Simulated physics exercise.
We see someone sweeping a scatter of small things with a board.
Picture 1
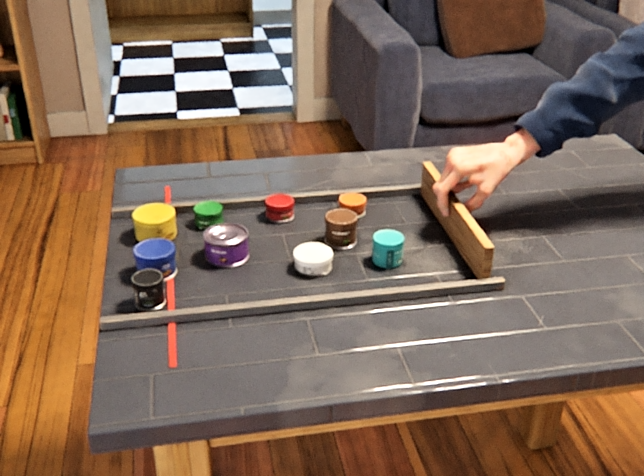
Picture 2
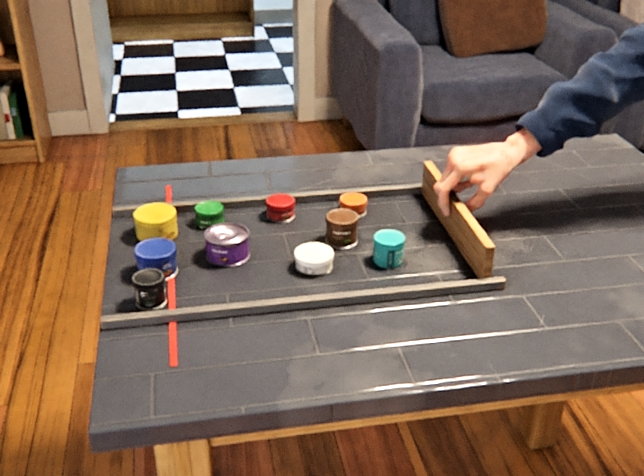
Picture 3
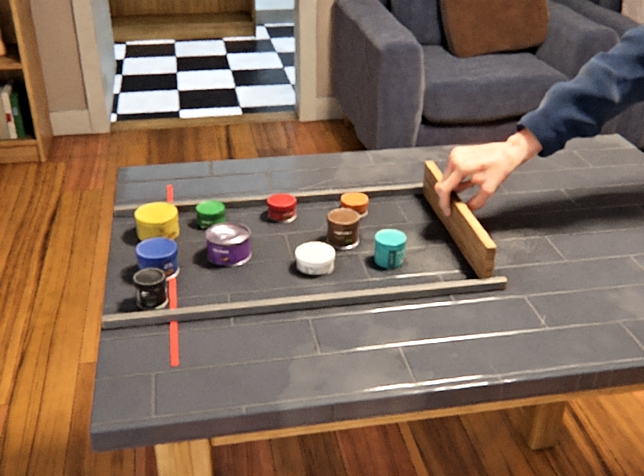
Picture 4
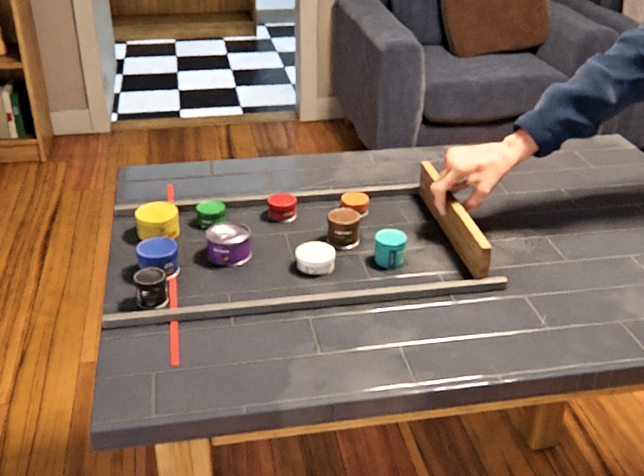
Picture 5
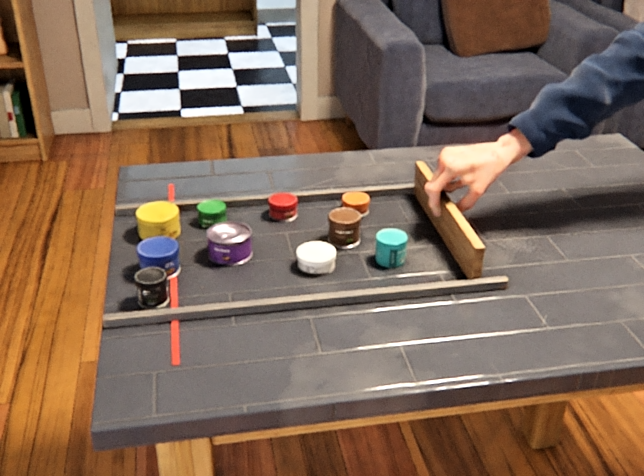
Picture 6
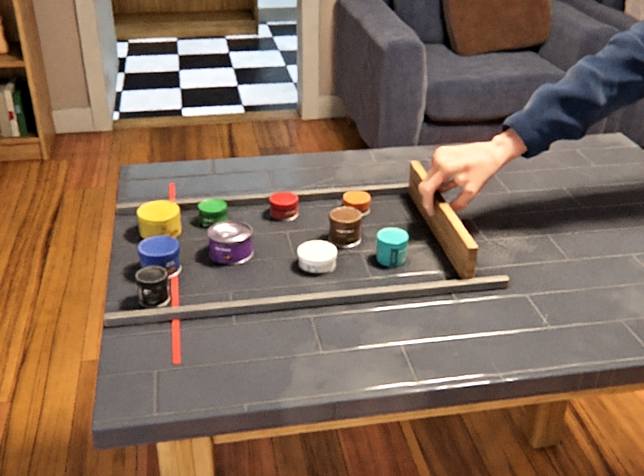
A hand slides a wooden board slightly left toward small colourful containers on a table.
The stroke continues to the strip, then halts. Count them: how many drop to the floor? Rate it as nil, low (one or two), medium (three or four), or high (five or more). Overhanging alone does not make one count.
Low, one or two.
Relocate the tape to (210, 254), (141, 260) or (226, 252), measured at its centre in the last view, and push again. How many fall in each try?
Down on the floor: 0, 5 and 0.
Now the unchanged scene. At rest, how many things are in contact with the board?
4 of them.
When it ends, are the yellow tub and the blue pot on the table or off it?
As for the yellow tub, it hangs on; as for the blue pot, it ends up below.
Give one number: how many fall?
Count of fallen: 1.
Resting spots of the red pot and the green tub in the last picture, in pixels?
The red pot ends at (158, 211) and the green tub at (129, 213).
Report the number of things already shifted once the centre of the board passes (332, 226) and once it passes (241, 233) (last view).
5 at one spot and 9 at the other.
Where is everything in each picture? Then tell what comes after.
Black tin (149, 290); yellow tub (155, 224); blue pot (156, 260); board (453, 217); tape (170, 260), in the first frame.
Yellow tub (156, 223); green tub (210, 215), in the second frame.
Blue pot (158, 260); board (455, 217), in the third frame.
Black tin (151, 289); white pot (315, 259), in the fourth frame.
Yellow tub (159, 222); orange pot (356, 204), in the fifth frame.
Black tin (153, 287); yellow tub (159, 221); blue pot (160, 258); board (439, 217); tape (174, 257), in the sixth frame.
Soon after, none off yet; black tin at rest near (153, 287); yellow tub at rest near (159, 221); blue pot at rest near (160, 258).
In the end, the number that fall off is one or two; gone, blue pot.
